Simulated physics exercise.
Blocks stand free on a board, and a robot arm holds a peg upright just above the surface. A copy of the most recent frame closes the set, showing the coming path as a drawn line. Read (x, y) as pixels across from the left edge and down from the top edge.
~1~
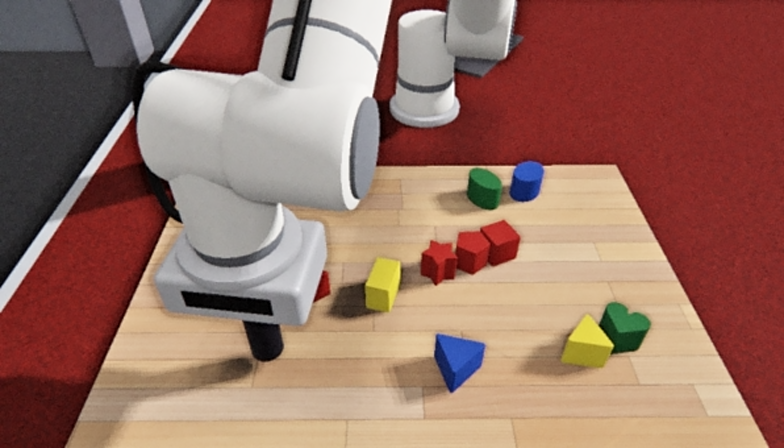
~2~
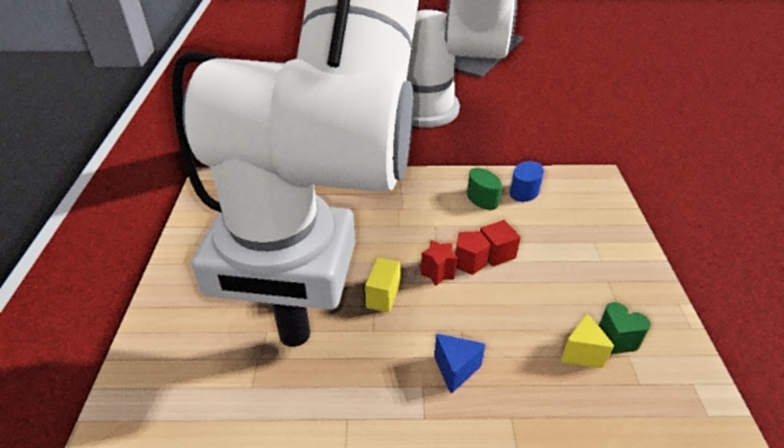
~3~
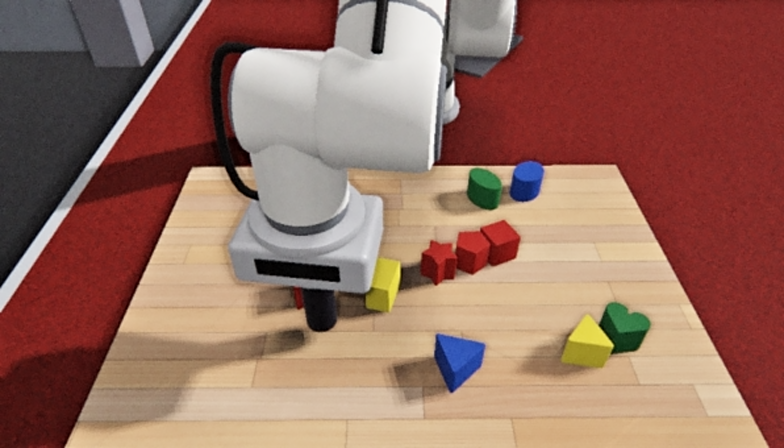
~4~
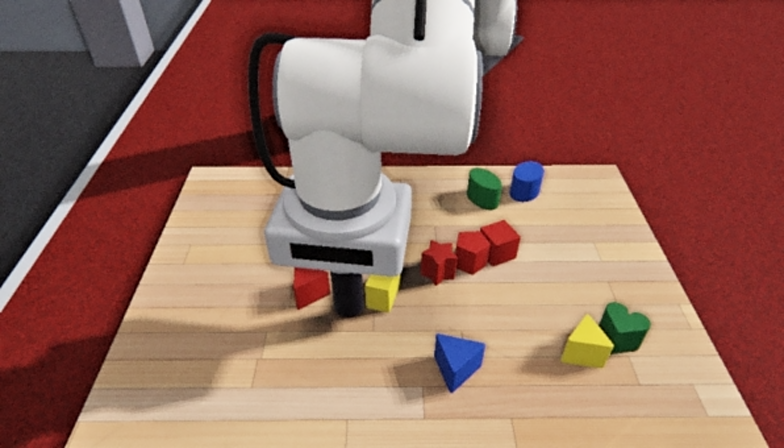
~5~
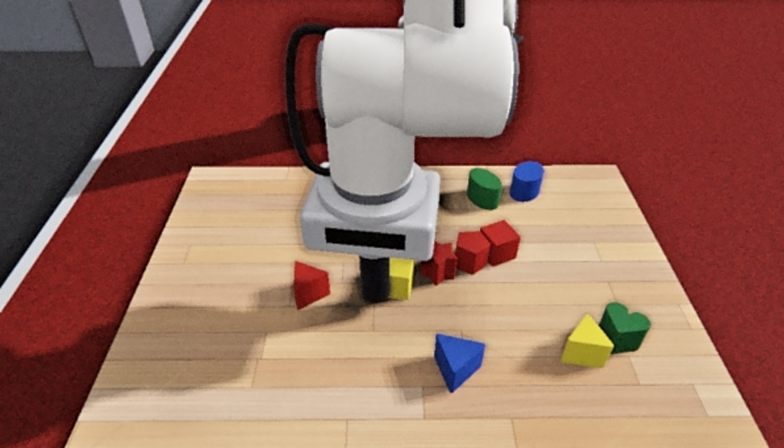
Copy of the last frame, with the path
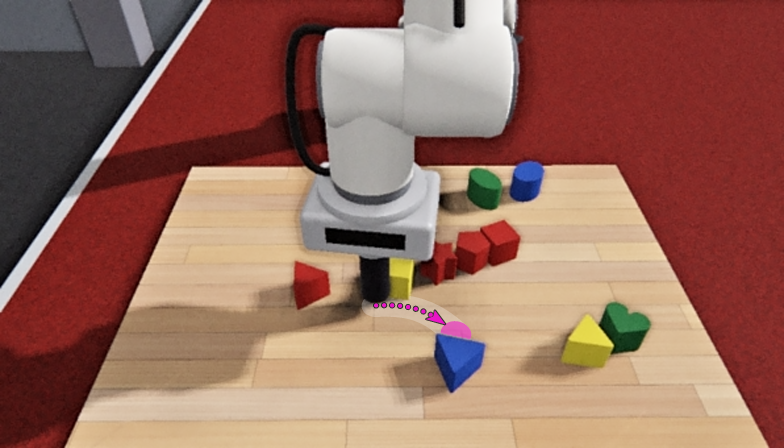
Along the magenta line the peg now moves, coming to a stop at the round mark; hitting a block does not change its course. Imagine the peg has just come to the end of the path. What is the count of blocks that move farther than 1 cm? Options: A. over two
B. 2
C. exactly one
My pick is C.
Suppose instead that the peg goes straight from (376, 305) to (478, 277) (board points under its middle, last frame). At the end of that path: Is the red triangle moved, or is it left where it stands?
At the end of the path, the red triangle remains in its old spot.
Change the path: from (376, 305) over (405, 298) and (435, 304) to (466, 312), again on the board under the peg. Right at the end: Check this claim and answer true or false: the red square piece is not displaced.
That is true.
Path on the board, from (376, 305) over (406, 307) and (433, 316) to (456, 333).
On the path given first. Halfway along, peg (421, 297); yellow rectangle (413, 258), turned 45° anticlockwise.
At the end, peg (458, 321); yellow rectangle (413, 258), turned 45° anticlockwise; blue triangle in place.
